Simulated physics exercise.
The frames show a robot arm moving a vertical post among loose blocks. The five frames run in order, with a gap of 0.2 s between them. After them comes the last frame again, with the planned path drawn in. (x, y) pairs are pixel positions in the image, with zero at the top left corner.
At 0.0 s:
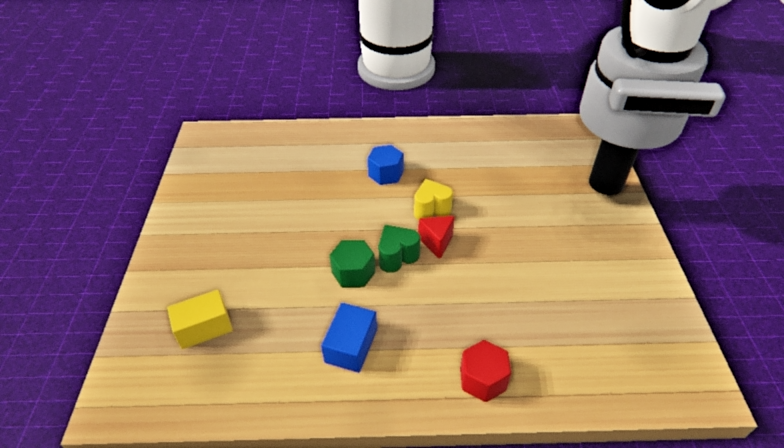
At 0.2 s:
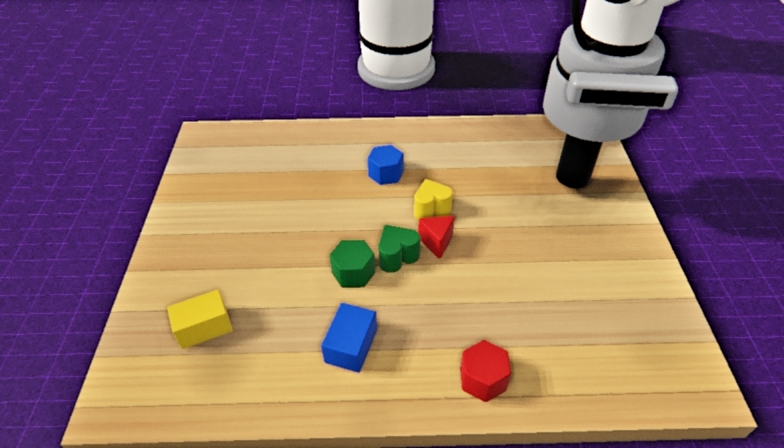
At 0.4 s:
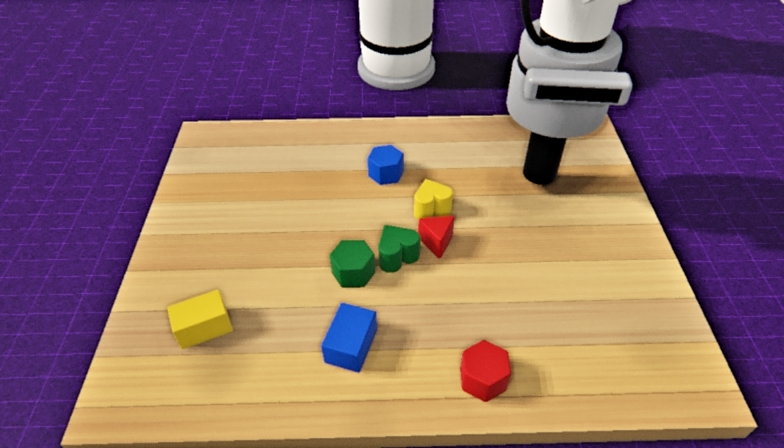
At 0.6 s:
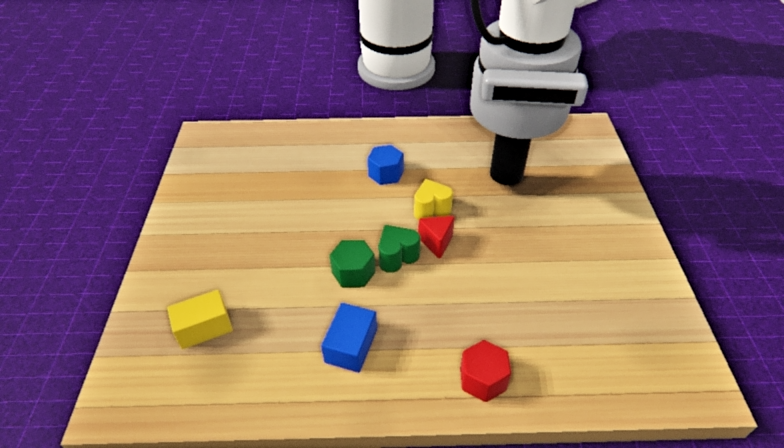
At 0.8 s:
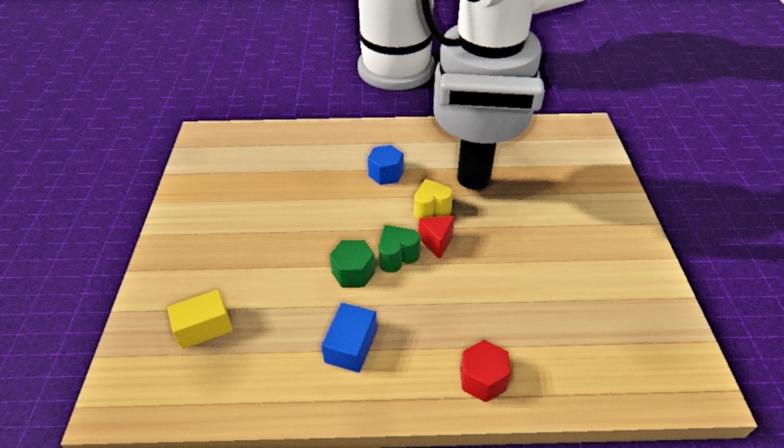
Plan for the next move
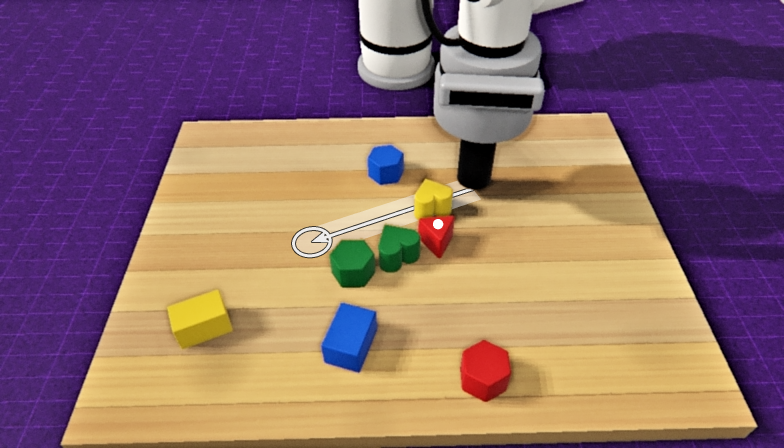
The robot arm's black post slid steadily left across the upper part of the wooden board, drawing close to the yellow heart, while all the colorful blocks stayed still.
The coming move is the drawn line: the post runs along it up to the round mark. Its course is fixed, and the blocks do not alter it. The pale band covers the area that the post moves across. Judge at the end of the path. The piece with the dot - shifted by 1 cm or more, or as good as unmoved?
The piece with the dot is left alone.
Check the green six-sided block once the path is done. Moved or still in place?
The block in question is displaced by the end.
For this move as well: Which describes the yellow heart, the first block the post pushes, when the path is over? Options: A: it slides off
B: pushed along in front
The answer is A.
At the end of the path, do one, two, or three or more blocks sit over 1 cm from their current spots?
Expect two.
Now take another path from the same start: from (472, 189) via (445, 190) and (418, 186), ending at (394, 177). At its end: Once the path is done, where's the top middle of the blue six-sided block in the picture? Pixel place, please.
It comes to (368, 146).
Drawn move, in a line from (472, 189) to (312, 242); the dot is on the red triangular piece.
What follows on the original path. One third of the way, post at (422, 196); yellow heart at (400, 204).
Two thirds of the way, post at (367, 214); green six-sided block at (348, 261); yellow heart at (352, 229), turned 35° anticlockwise.
At the end, post at (310, 232); green six-sided block at (343, 277), turned 40° anticlockwise; yellow heart at (315, 253), turned 100° anticlockwise; red triangular piece still.
